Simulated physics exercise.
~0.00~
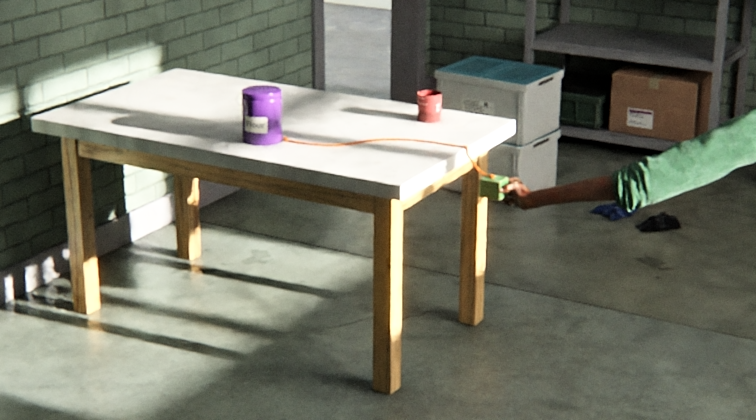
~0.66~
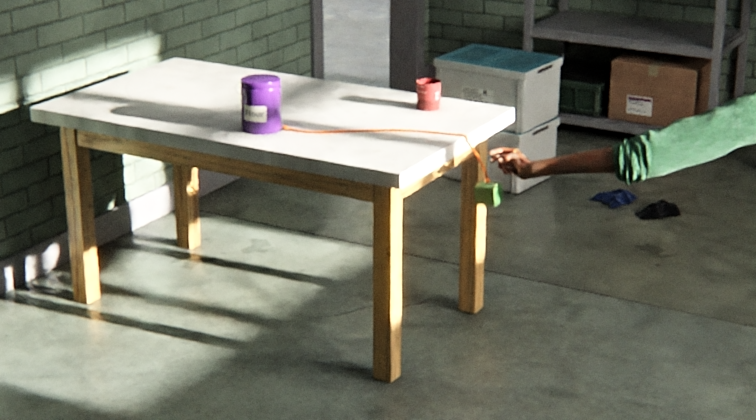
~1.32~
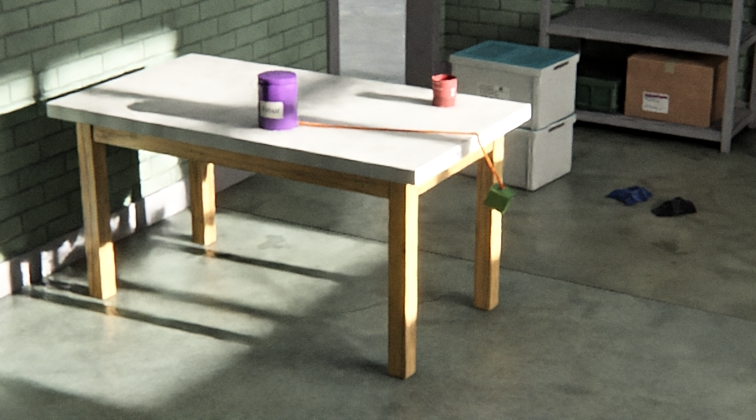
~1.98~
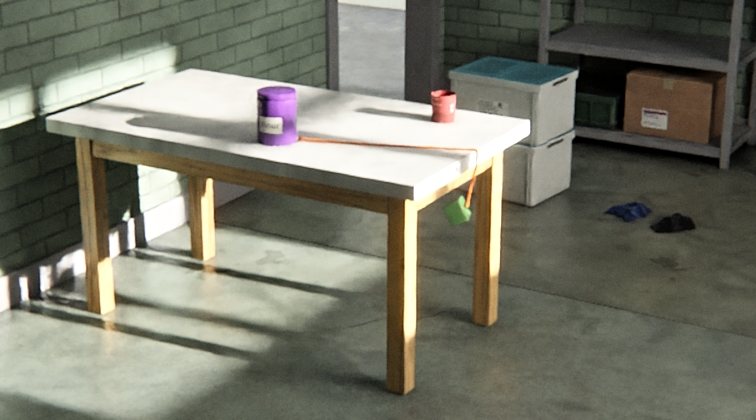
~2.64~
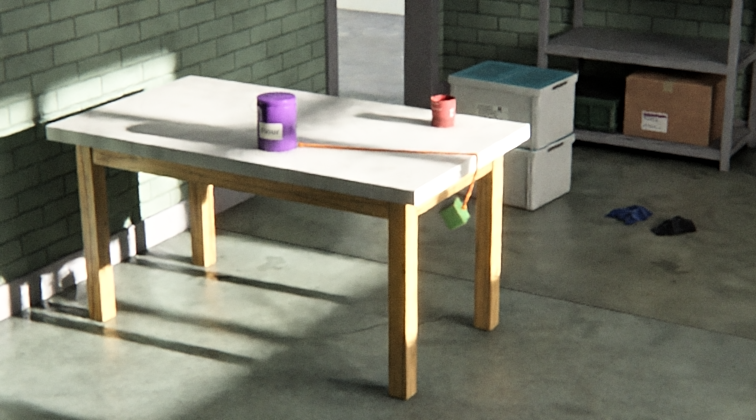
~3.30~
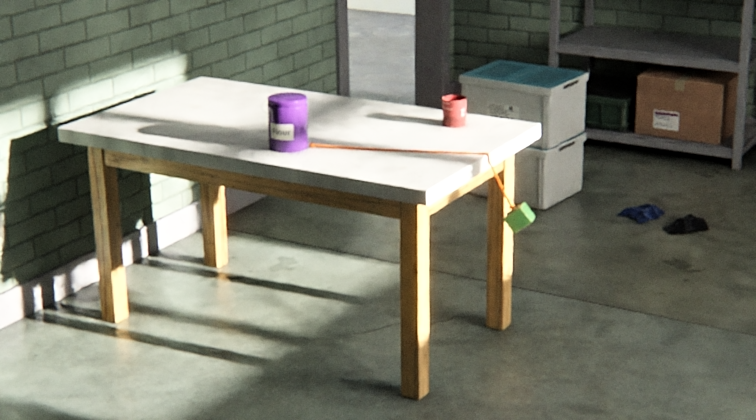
A green block on an orange cord was lowered past the right end of a workbench by a hand, which let go and drew back. The block swung left and then right, still dangling, while the purple canister and red cup stayed on top.
